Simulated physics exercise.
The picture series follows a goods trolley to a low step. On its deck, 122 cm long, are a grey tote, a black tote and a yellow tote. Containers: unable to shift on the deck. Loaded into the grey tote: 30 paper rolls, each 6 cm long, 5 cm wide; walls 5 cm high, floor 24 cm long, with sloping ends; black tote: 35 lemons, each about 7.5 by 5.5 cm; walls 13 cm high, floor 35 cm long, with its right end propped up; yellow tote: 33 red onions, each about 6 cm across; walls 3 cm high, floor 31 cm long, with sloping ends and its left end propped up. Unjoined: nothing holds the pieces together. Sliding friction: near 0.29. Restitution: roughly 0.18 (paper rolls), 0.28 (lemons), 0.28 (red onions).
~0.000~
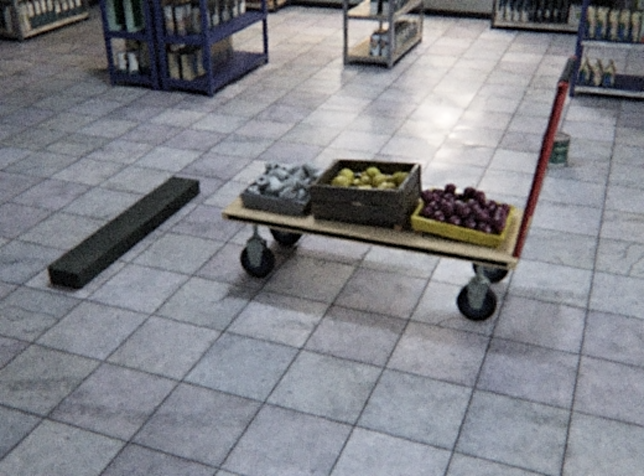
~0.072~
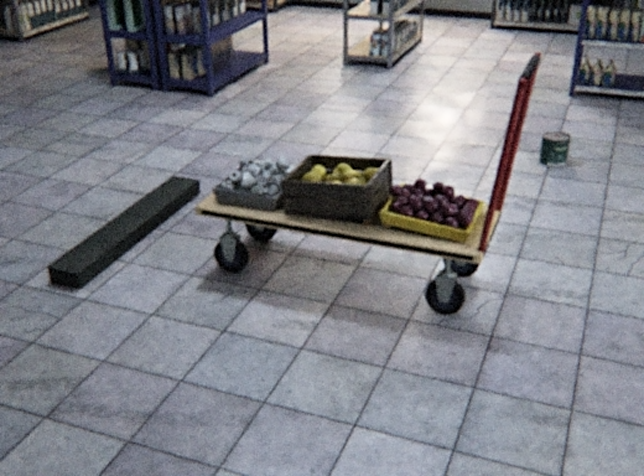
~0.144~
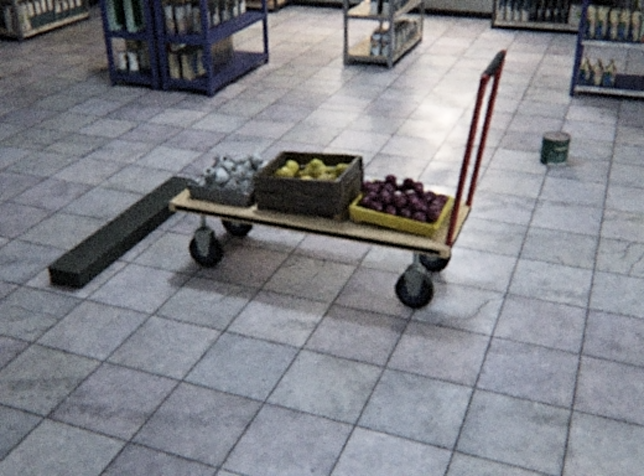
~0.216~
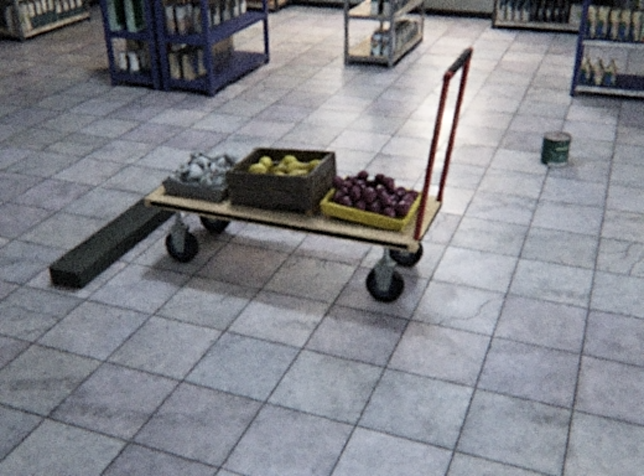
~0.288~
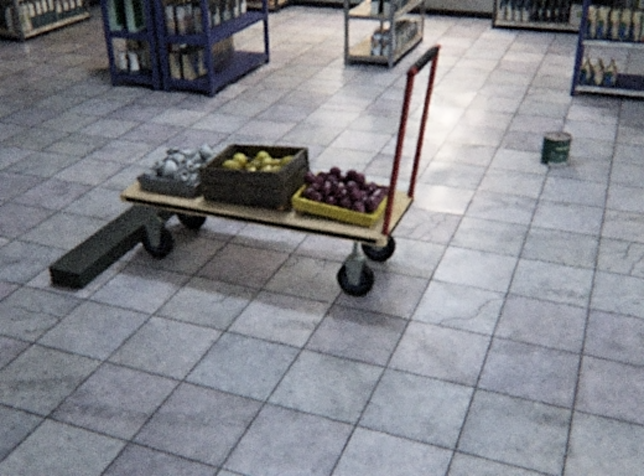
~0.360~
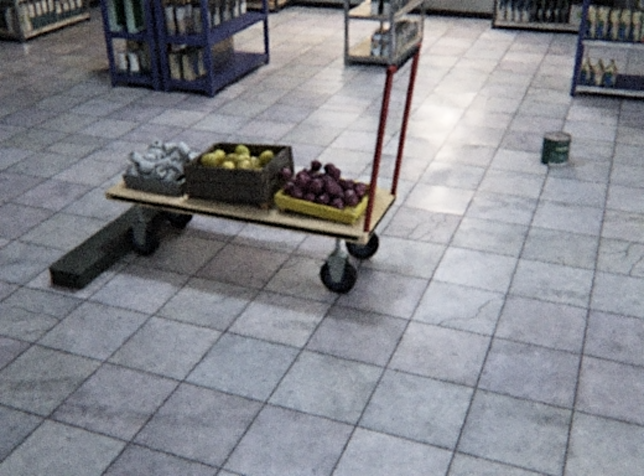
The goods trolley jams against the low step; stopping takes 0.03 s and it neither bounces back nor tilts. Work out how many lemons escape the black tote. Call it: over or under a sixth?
Under.
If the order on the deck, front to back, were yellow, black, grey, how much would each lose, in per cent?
In that arrangement the grey tote sheds 20 per cent of its load, the black tote 0 per cent, and the yellow tote 20 per cent.
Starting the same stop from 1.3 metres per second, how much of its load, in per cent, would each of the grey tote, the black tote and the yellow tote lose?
Then the grey tote sheds 10 per cent of its load, the black tote 0 per cent, and the yellow tote 10 per cent.
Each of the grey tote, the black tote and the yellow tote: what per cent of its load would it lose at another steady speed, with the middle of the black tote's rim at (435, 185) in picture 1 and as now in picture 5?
That would give grey tote 50 %, black tote 10 % and yellow tote 30 %.
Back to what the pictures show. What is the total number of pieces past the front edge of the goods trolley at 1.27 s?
Roughly 8 pieces.
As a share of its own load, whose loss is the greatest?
Answer: The grey tote.
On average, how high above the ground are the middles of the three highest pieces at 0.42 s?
Their middles average near 50 cm high.
After 0.42 s, grey tote 28 in, 2 out, black tote 35 in, 0 out and yellow tote 31 in, 2 out.
After 0.54 s, grey tote 26 in, 4 out, black tote 35 in, 0 out and yellow tote 29 in, 4 out.
After 0.77 s, grey tote 21 in, 9 out, black tote 35 in, 0 out and yellow tote 29 in, 4 out.
Outcome (at 1.27 s), grey tote 21 in, 9 out, black tote 35 in, 0 out and yellow tote 28 in, 5 out. Asked share, 0 of 35, 0 per cent.
